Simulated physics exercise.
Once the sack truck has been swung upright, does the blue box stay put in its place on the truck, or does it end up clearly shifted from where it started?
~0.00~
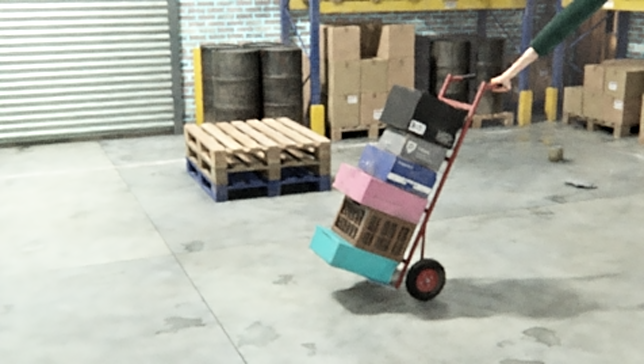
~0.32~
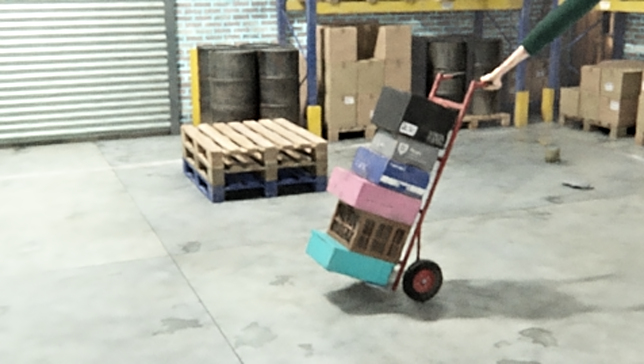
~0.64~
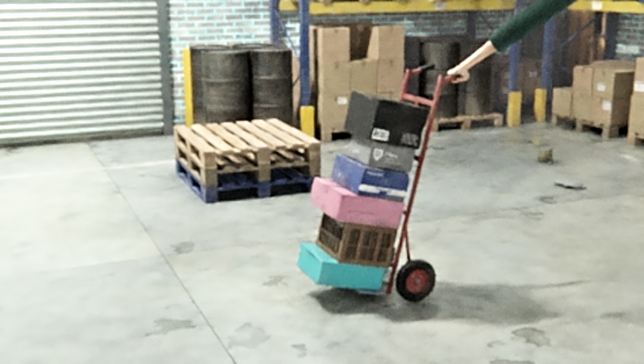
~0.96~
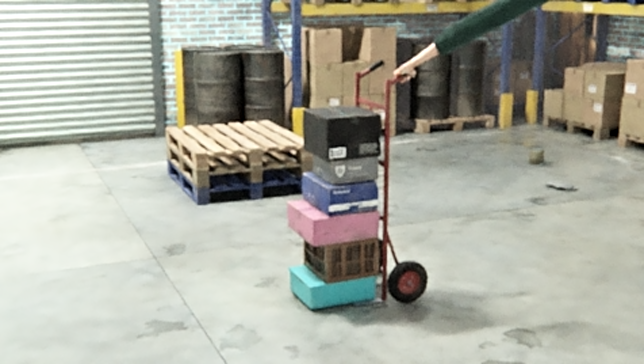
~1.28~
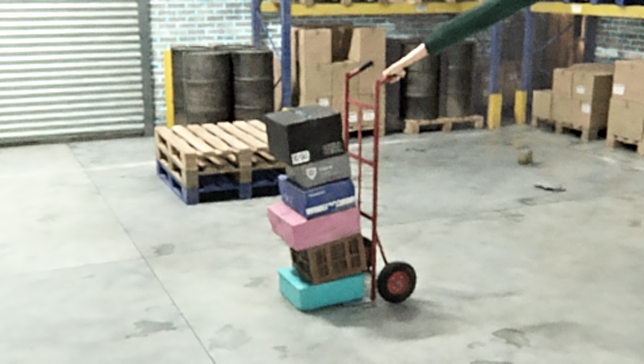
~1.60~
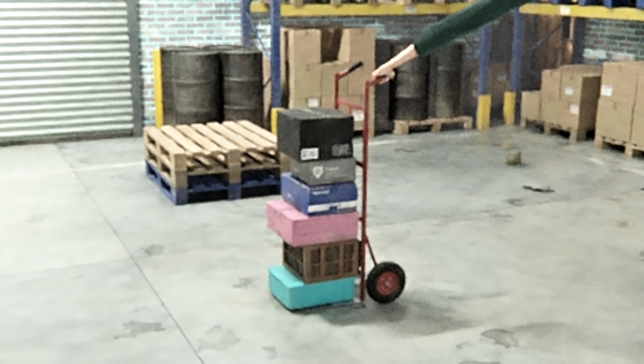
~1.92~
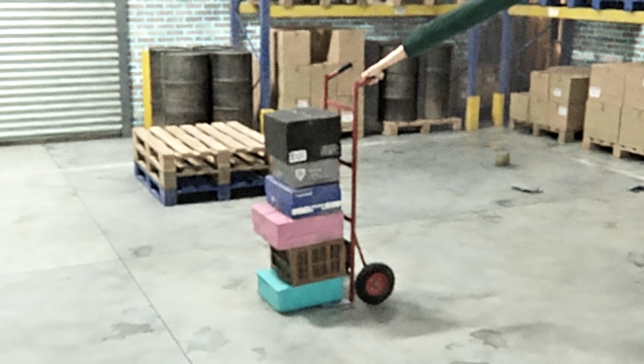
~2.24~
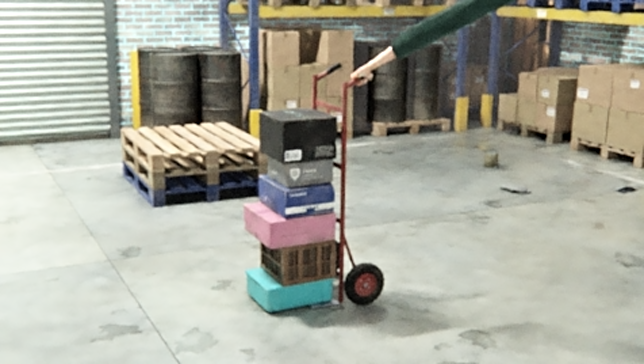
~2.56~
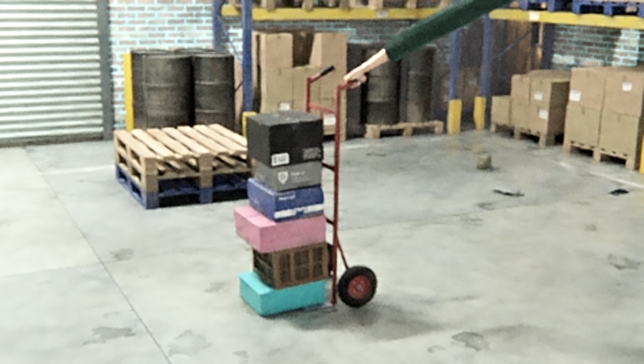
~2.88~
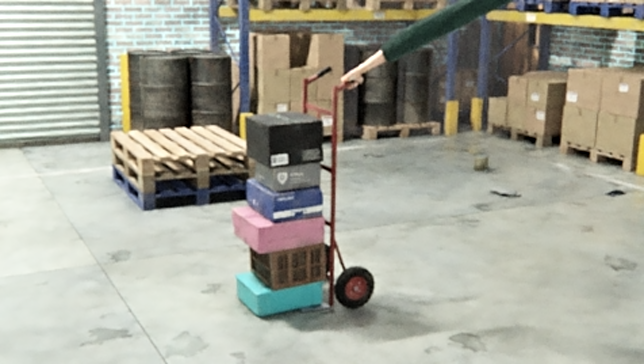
The blue box stays put. It tips briefly with the upper boxes but settles back in its place between the grey and pink ones.
